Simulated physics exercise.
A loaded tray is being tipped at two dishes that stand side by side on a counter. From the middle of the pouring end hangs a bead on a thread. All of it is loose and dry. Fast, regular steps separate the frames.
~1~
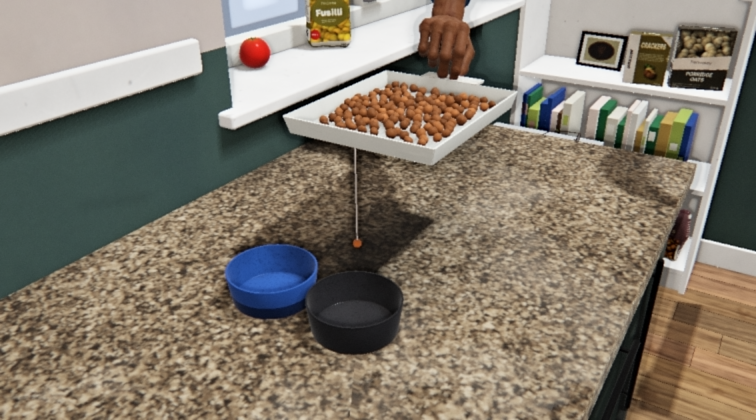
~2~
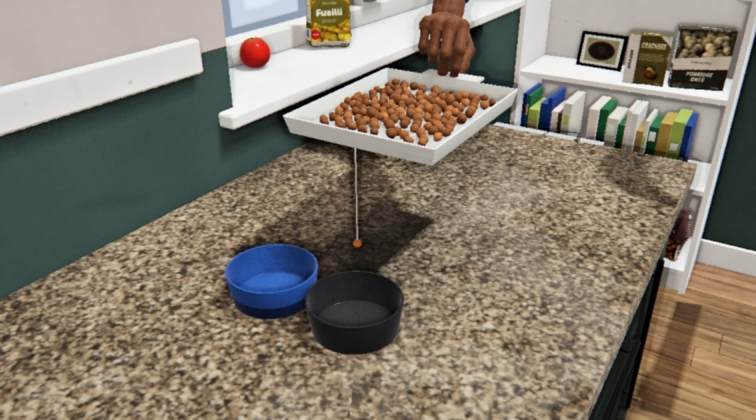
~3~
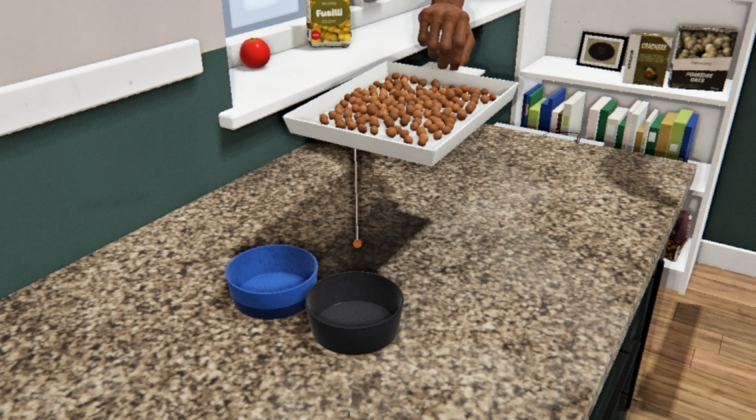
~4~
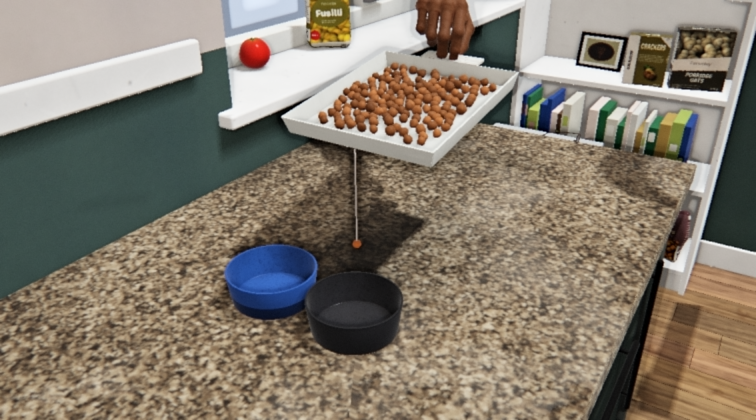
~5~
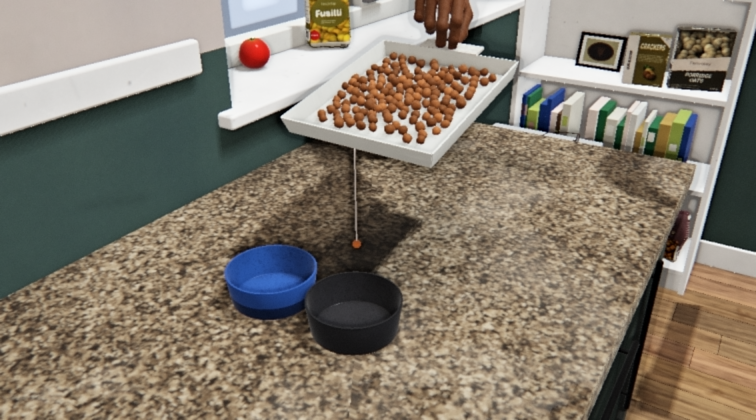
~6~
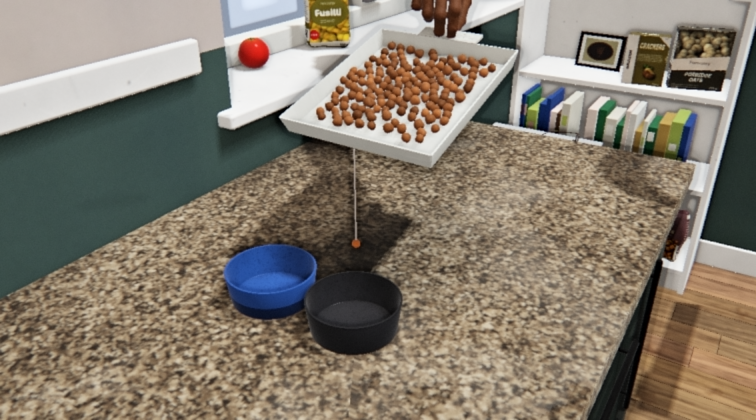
The clip opens on a hand holding a white tray of hazelnuts level above a speckled counter, where a blue bowl and a black bowl sit below a hanging bead. The hand then gradually raises the tray's far end, steepening its tilt toward the bowls, while the nuts stay spread across it.
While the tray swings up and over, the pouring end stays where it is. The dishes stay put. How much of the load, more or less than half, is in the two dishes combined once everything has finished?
Most likely the lost part will be a minority.
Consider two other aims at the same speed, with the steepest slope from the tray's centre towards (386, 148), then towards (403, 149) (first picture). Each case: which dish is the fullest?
On the first try it's the right-side dish, on the second the right-side dish.
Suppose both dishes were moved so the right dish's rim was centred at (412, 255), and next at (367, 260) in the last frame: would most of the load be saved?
Taking the tries in order: A minor share, followed by a minor share.
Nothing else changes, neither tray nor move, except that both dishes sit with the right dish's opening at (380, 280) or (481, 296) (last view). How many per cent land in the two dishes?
First position: Some 50 %; second position: Some 10 %.
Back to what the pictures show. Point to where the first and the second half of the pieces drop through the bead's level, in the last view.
(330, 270), then (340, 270).
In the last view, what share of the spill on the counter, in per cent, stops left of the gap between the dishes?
Share on the left: Near 50 %.
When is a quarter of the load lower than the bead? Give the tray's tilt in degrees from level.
Near 110 degrees.
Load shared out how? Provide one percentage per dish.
Left 30 %, right 40 %.
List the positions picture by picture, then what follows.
The first picture shows corners of the pouring end near (290, 115) and (432, 146), level; middle of the load near (402, 110), hazelnuts; left dish near (242, 302); right dish near (327, 336); bead on its thread near (357, 243).
The second picture shows corners of the pouring end near (290, 115) and (432, 147), level; middle of the load near (402, 108).
The third picture shows corners of the pouring end near (289, 116) and (432, 148), tipped barely, level across its low end; middle of the load near (402, 105).
The fourth picture shows corners of the pouring end near (288, 116) and (431, 149), tipped a little, level across its low end; middle of the load near (401, 99).
The fifth picture shows corners of the pouring end near (287, 116) and (430, 150), tipped a little, level across its low end; middle of the load near (400, 93).
The sixth picture shows corners of the pouring end near (286, 116) and (429, 151), tipped clearly, level across its low end; middle of the load near (399, 86); left dish near (241, 302); right dish near (326, 336).
Shortly afterwards, tray tipped steeply; the whole lot on the tray.
Next, tray tipped past a quarter turn; the bulk on the tray; only a few in the right dish; a little in the air.
Some moments later, tray tipped past a quarter turn; near half in the right dish; near a quarter in the left dish; near a third outside both.
In the end, tray tipped past a quarter turn; near half in the right dish; near a quarter in the left dish; near a third outside both.
